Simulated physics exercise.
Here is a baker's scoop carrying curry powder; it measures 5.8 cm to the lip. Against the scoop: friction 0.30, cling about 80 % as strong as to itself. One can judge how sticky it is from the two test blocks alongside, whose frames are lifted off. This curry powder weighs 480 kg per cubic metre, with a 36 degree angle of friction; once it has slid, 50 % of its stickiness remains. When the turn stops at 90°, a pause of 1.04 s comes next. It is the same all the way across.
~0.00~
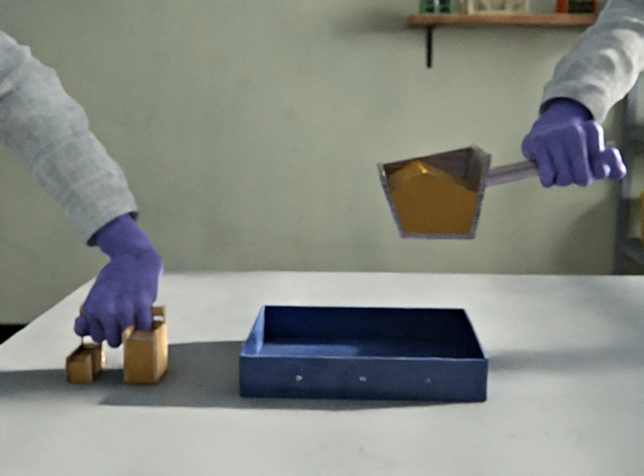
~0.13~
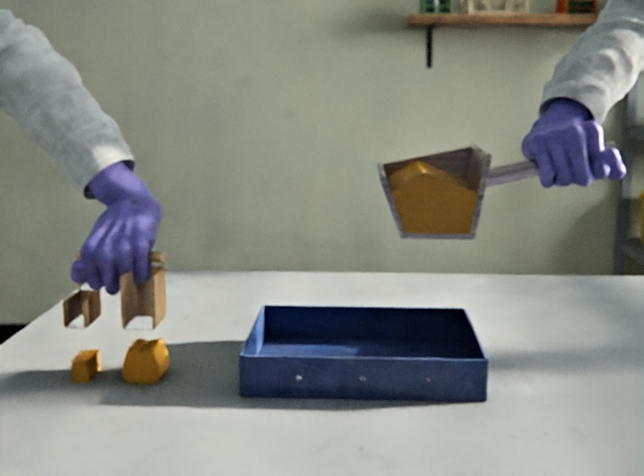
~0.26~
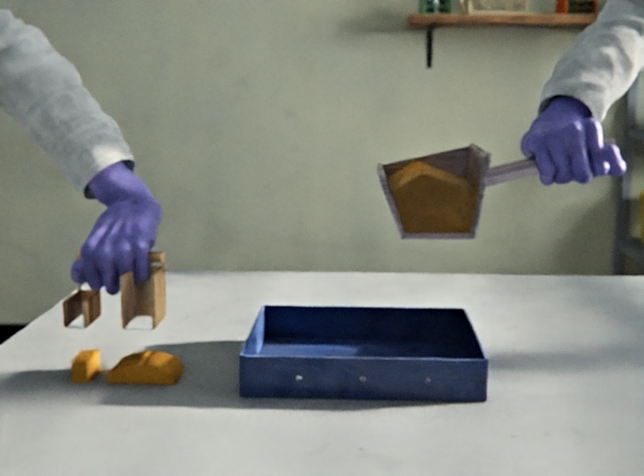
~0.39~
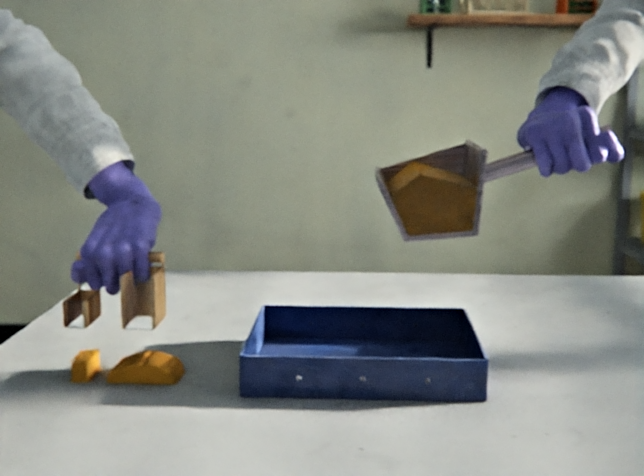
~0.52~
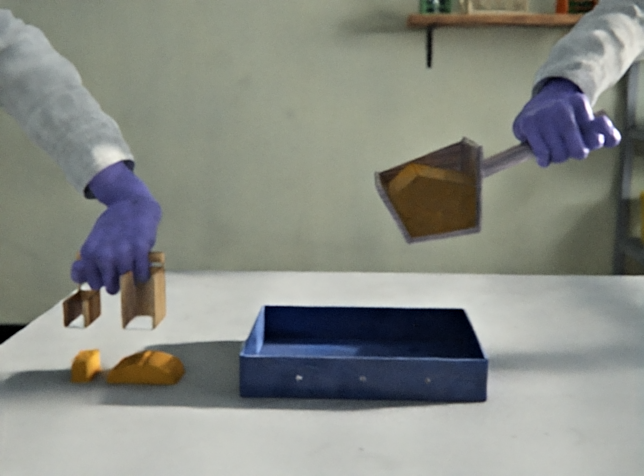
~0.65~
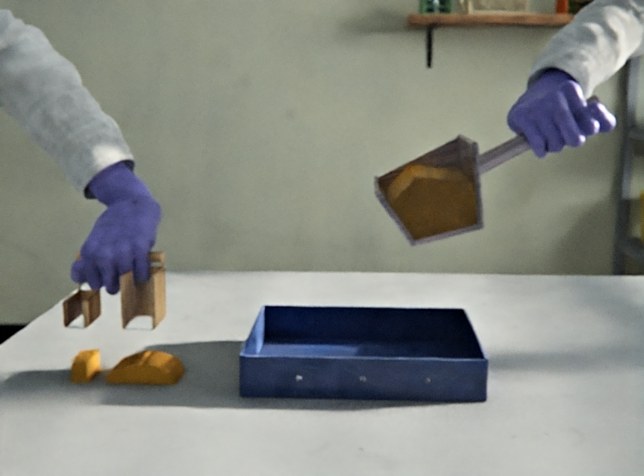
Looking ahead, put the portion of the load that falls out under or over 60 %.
The figure stays past 60 in a hundred.
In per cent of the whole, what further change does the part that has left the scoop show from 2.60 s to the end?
Result: Close to 30 percent.
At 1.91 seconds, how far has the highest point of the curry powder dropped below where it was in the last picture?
The difference comes to roughly 0.0 cm.
By 1.23 s, the scoop is at 38 degrees and 0 % has left it.
By 1.91 s, the scoop is at 64 degrees and 0 % has left it.
By 2.60 s, the scoop is at 90 degrees and 52 % has left it.
By 3.28 s, the scoop is at 90 degrees and 81 % has left it.
By 3.63 s, at the end, the scoop is at 90 degrees and 82 % has left it.
